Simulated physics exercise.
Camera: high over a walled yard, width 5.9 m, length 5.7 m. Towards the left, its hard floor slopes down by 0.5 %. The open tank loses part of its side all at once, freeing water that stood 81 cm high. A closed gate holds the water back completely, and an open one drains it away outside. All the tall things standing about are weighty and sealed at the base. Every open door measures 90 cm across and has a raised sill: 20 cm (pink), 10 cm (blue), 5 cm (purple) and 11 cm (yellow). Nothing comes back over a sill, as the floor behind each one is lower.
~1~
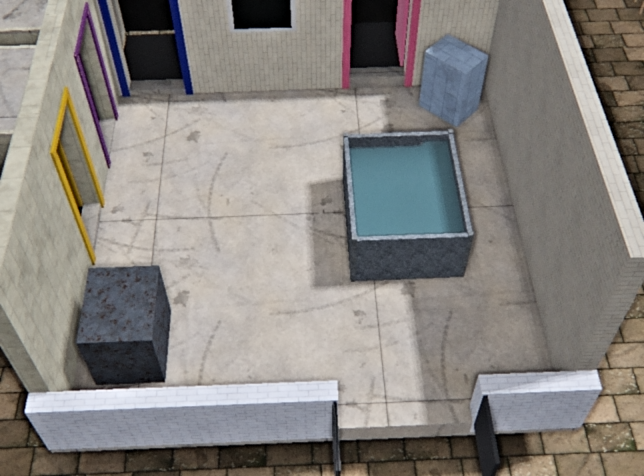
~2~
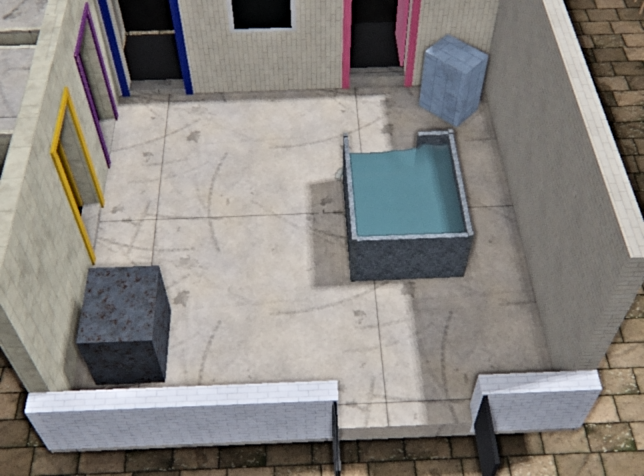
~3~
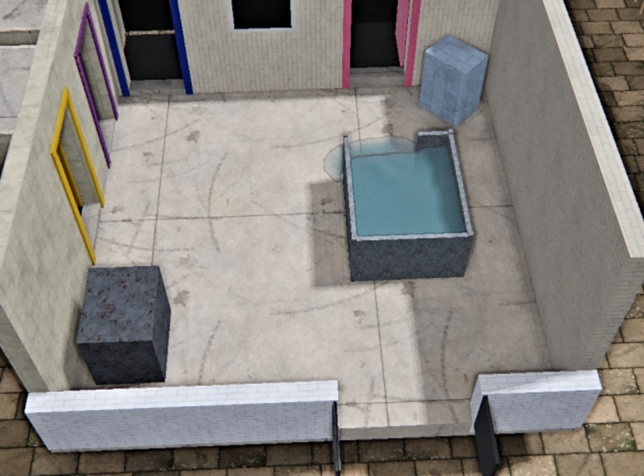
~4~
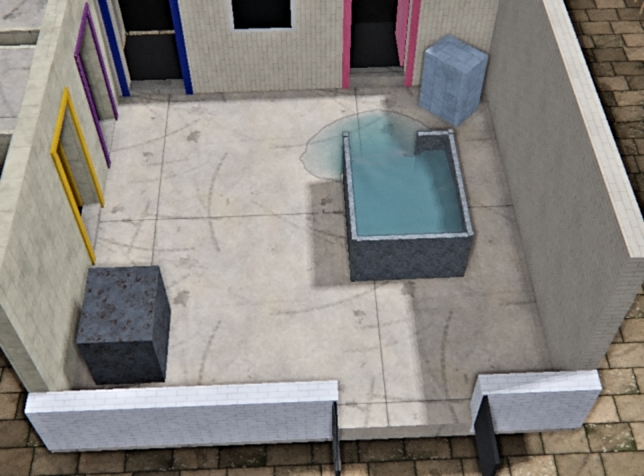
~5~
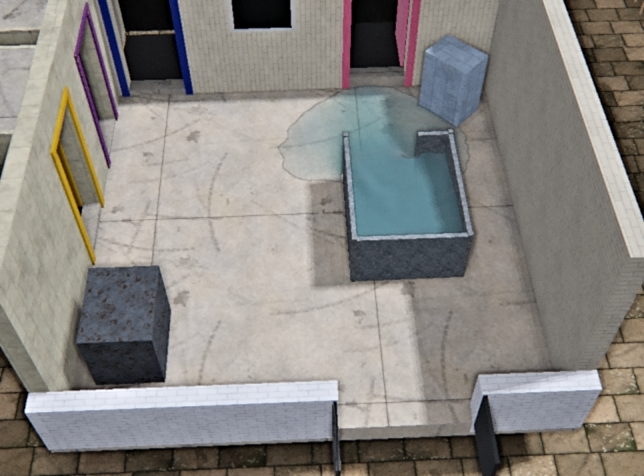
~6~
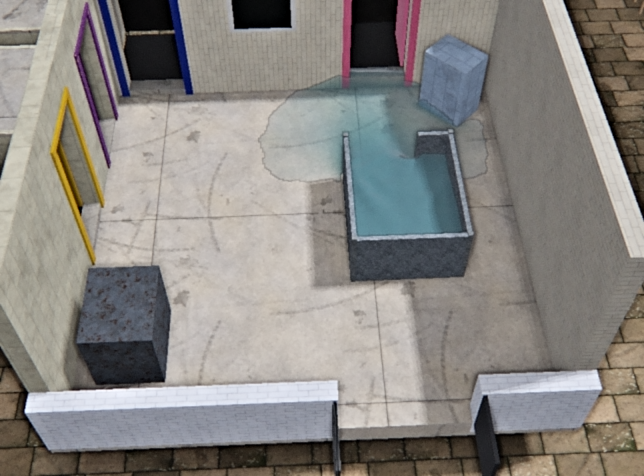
Water pouring from the broken far side of an open stone tank, spreading in a widening sheet across a walled yard's floor.
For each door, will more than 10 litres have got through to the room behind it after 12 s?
In order: The pink door is going to top the limit. The blue door is going to top the limit. The purple door is going to top the limit. The yellow door is going to fall short of the limit.
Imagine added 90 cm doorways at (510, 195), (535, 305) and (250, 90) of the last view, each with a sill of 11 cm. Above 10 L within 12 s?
Result in order - not enough, not enough, more than that.
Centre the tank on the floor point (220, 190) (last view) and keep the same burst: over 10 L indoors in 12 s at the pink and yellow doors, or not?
Lab note: Pink door limit not exceeded; yellow door limit not exceeded.
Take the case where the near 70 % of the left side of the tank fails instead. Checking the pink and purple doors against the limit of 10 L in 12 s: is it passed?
Result: Pink limit not passed, purple limit passed.
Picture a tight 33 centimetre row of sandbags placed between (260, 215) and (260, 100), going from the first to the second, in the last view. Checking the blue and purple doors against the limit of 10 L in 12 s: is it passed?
Note - blue: Limit held; purple: Limit exceeded.
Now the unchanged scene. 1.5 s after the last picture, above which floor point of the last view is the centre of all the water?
Its balance point sits around (352, 160).
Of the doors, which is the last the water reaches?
Door: Yellow.
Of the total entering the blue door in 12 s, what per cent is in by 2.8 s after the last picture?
I'd put it at about 35 per cent by that point.
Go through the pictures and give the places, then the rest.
The first picture shows still water, 81 cm deep, in the open tank at (405, 187).
In the second picture, the front is at (339, 178), 0.6 m from the gap on the open tank's far side; 0.2 m2 of floor is under water; 81 cm left at the back of the open tank.
In the third picture, the front is at a hidden place, 0.9 m from the gap on the open tank's far side; 0.9 m2 of floor is under water; 80 cm left at the back of the open tank.
In the fourth picture, water pours out on the open tank's far side and has run 1.4 m, to (384, 114); typically 9 cm deep outside, 73 cm at the open tank's back.
In the fifth picture, water pours out on the open tank's far side and has run 2.0 m, to (355, 89); typically 6 cm deep outside, 68 cm at the open tank's back.
In the sixth picture, water pours out on the open tank's far side and has run 2.3 m, to (303, 91); typically 6 cm deep outside, 70 cm at the open tank's back.
Then, 0.7 s after the last picture water covers 20 % of the floor and is deepest (42 cm) near (377, 91); pink door 42 cm at the sill, 74 L in, blue door not reached, purple door not reached, yellow door not reached.
Then, 1.5 s after the last picture water covers 30 % of the floor and is deepest (40 cm) near (120, 100); pink door 35 cm at the sill, 164 L in, blue door 9 cm at the sill, 0 L in, purple door 13 cm at the sill, 4 L in, yellow door not reached.
Then, 2.8 s after the last picture water covers 45 % of the floor and is deepest (22 cm) near (111, 157); pink door 18 cm at the sill, 201 L in, blue door 12 cm at the sill, 12 L in, purple door 18 cm at the sill, 102 L in, yellow door 5 cm at the sill, 0 L in.
Then, 6.3 s after the last picture water covers 80 % of the floor and is deepest (14 cm) near (69, 421); pink door 8 cm at the sill, 202 L in, blue door 9 cm at the sill, 35 L in, purple door 12 cm at the sill, 262 L in, yellow door 7 cm at the sill, 0 L in.
Then, 11.3 s after the last picture water covers 100 % of the floor and is deepest (8 cm) near (69, 421); pink door 4 cm at the sill, 203 L in, blue door 6 cm at the sill, 37 L in, purple door 6 cm at the sill, 303 L in, yellow door 6 cm at the sill, 0 L in.
